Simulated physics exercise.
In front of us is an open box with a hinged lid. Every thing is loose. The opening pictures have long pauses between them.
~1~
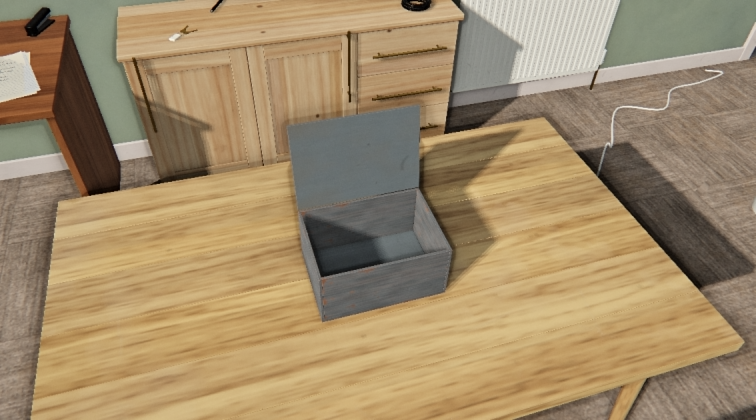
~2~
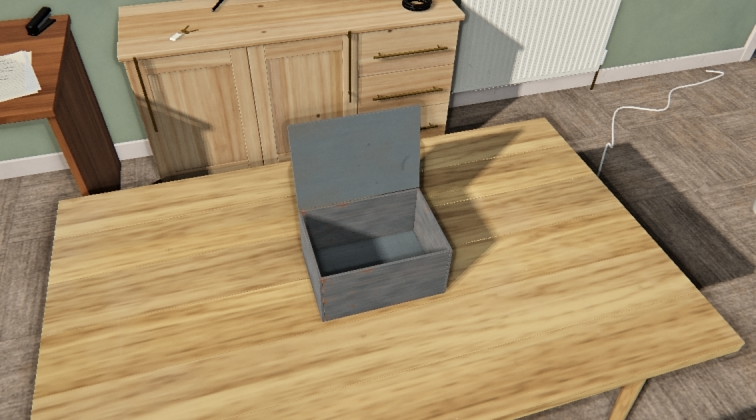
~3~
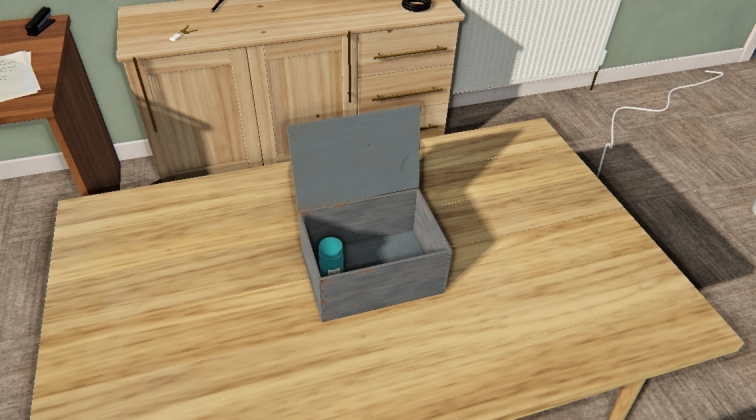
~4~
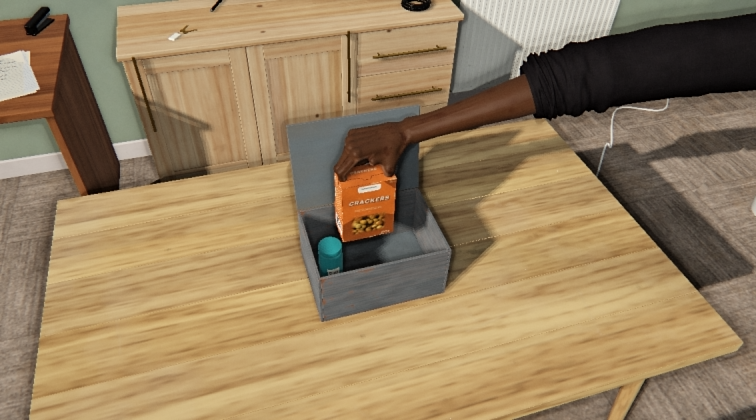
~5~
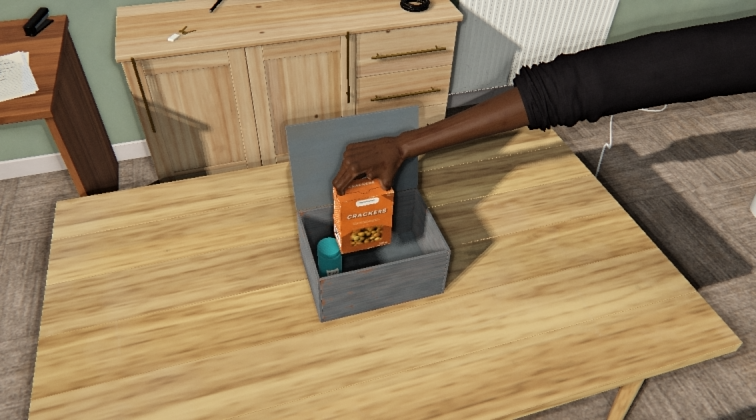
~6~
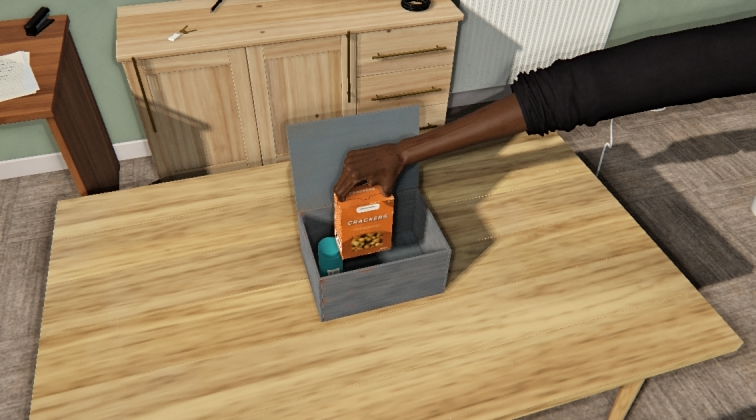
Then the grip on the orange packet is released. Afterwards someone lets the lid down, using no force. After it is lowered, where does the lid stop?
Shuts.
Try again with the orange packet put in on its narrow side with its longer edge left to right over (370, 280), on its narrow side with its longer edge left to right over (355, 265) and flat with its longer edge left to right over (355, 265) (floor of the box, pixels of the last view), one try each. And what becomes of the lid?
In the first case it stays open; in the second case it stays open; in the third case it stays open.
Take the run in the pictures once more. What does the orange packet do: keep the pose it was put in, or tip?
Well, the orange packet ends up skewed.
Then, 1.00 s later than the last frame, lid starting down; orange packet on its side near (392, 261).
Then, 1.70 s later than the last frame, lid 46° above the rim; orange packet on its side near (392, 261).
When it is over, lid shut; lying over in the box, orange packet; turquoise shaker as before. End places, in pixels of the last picture, orange packet near (392, 261).
